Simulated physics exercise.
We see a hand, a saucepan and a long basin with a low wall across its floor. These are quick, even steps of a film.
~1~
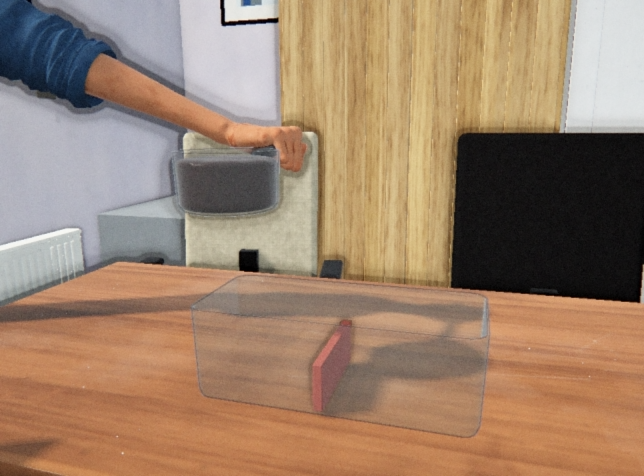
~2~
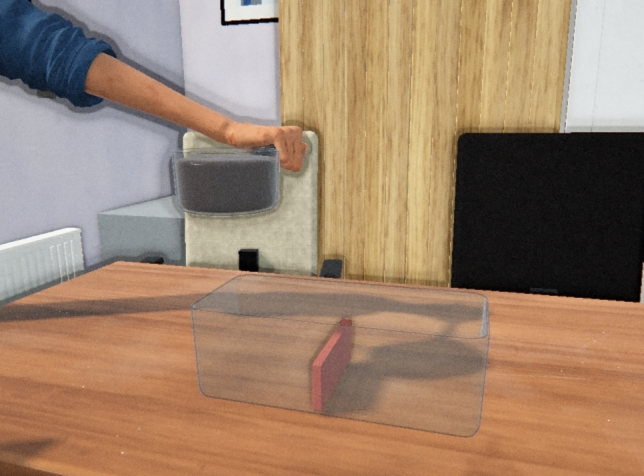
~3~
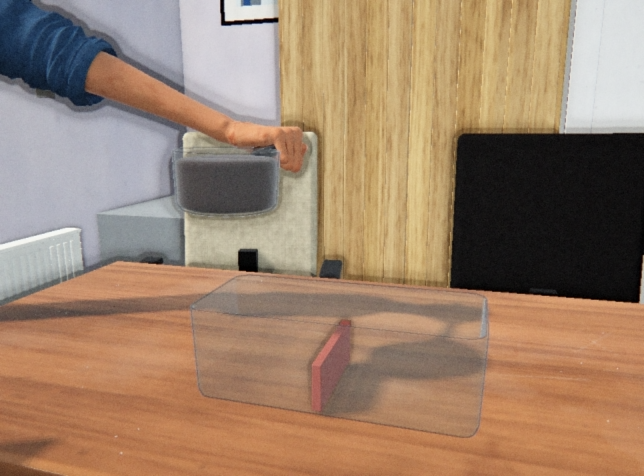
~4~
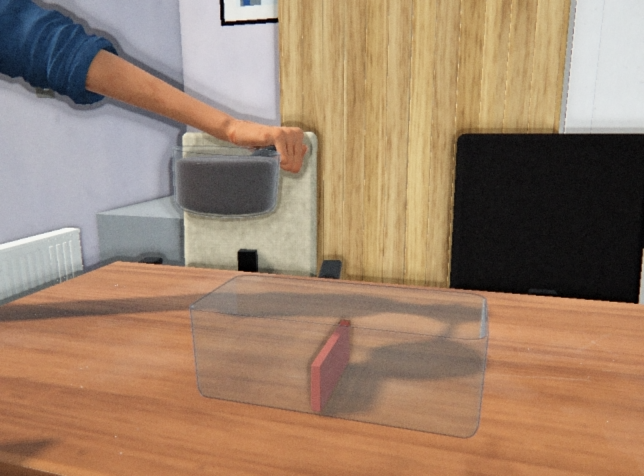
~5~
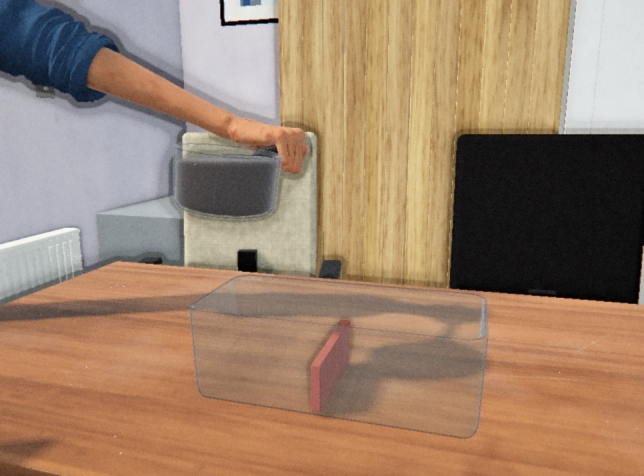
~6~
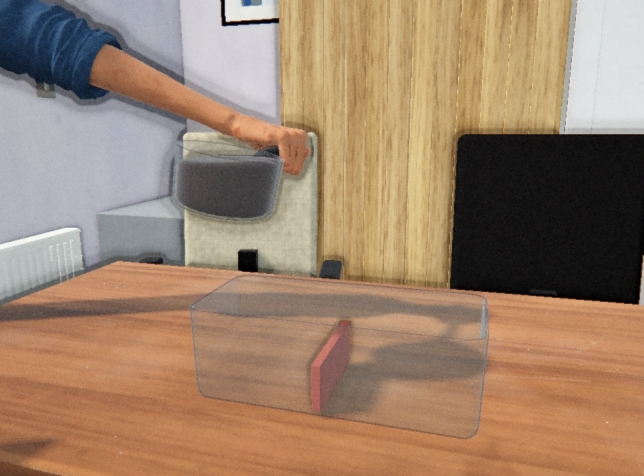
A hand holds a dark pan above a clear basin and slowly tilts it slightly rightward.
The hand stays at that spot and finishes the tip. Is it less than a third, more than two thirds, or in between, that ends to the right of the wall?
In the end from a third to two thirds is right of the wall.
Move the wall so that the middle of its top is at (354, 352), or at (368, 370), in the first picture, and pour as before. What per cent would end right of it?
In turn 15 and 10 in a hundred.
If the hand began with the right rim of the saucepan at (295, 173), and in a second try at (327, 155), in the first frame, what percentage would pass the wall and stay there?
Roughly 70 per cent, and 95 per cent.
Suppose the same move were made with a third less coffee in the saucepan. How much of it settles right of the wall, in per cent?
It comes to 25 per cent or so.
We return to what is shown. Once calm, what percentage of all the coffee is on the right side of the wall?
Close to 50 per cent.
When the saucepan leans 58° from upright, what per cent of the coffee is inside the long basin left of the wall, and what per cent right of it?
Near 5 on the left, 10 on the right.
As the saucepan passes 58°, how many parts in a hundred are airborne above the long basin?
Some 25 per cent.
A moment on, the saucepan is tipped part way and 60 per cent is still to pour, 6 is left of the wall and 9 right of it.
Next, the saucepan is tipped on its side and 13 per cent is still to pour, 25 is left of the wall and 51 right of it.
Then the saucepan is tipped right over and 1 per cent is still to pour, 46 is left of the wall and 52 right of it.
Later the saucepan is tipped right over and 0 per cent is still to pour, 47 is left of the wall and 52 right of it.
In the end 47 per cent lies left of the wall, 52 right of it and 1 outside.
